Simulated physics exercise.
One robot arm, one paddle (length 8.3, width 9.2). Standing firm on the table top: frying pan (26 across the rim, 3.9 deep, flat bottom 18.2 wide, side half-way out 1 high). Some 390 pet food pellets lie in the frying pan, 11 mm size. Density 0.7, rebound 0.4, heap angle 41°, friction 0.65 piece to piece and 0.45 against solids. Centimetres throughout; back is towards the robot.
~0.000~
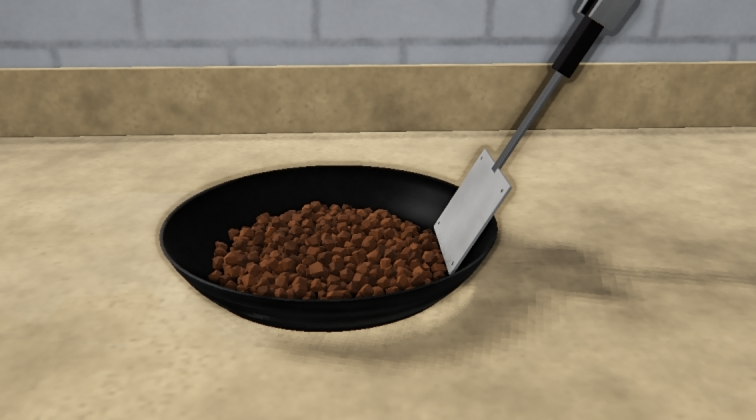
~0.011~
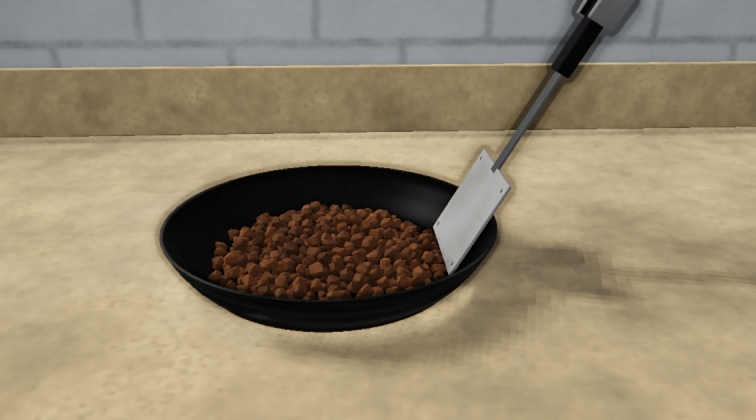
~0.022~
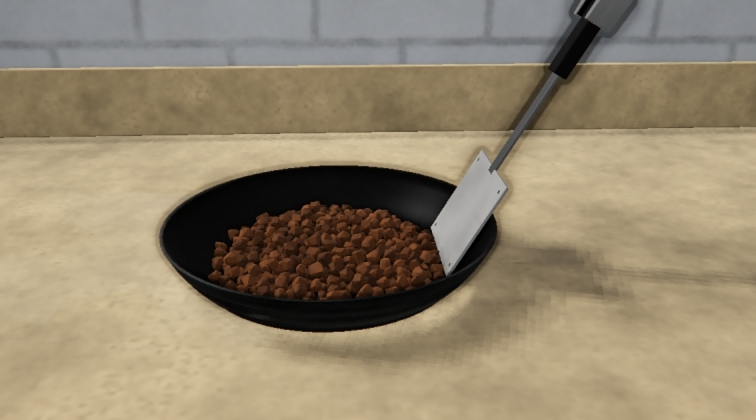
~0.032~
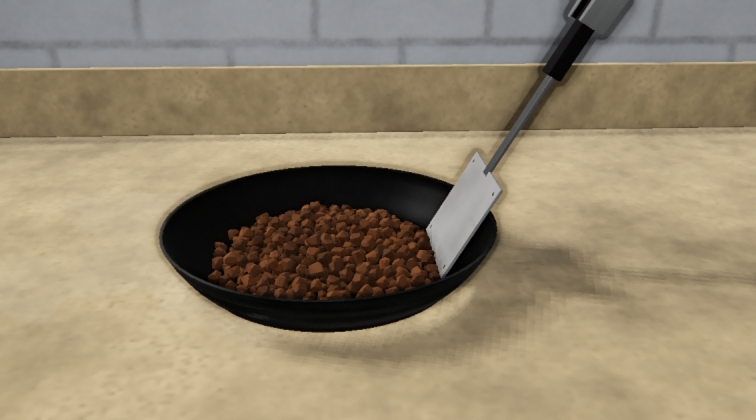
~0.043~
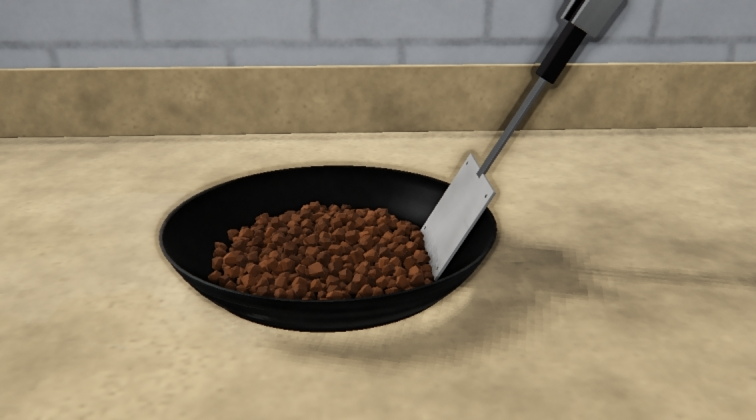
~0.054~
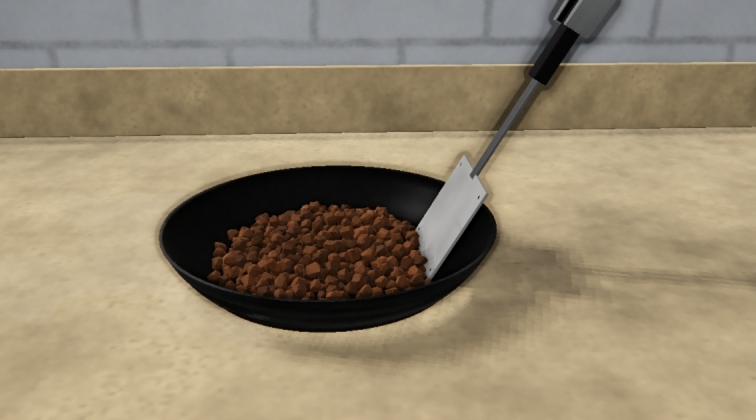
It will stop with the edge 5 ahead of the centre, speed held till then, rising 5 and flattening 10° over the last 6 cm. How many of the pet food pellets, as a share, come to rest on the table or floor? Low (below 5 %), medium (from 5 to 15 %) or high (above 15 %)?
Share on the table or floor: Low (below 5 %).
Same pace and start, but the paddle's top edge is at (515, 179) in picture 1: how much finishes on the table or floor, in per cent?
About 0 per cent.
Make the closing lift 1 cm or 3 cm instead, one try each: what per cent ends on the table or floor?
Some 5 and 0 per cent.
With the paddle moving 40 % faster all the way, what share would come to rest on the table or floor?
Then about 0 per cent.
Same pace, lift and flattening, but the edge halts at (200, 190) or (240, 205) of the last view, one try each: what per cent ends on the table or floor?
Some 20 and 0 per cent.
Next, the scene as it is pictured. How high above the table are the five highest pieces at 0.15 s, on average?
Roughly 3 cm.
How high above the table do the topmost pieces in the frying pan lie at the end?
About 5.0 cm.
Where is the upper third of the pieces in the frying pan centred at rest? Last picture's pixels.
At about (229, 239).
By 0.15 s, sloping 60°, highest piece 4 above the table; 388 in the frying pan.
By 0.24 s, sloping 55°, highest piece 5 above the table; 386 in the frying pan, 2 on the blade or in flight.
By 0.49 s, sloping 50°, highest piece 5 above the table; 386 in the frying pan, 2 on the table or floor.
By 1.54 s, sloping 50°, highest piece 5 above the table; 386 in the frying pan, 2 on the table or floor.
Final count, 386 in the frying pan, 2 on the table or floor. That is 1 % on the table or floor.
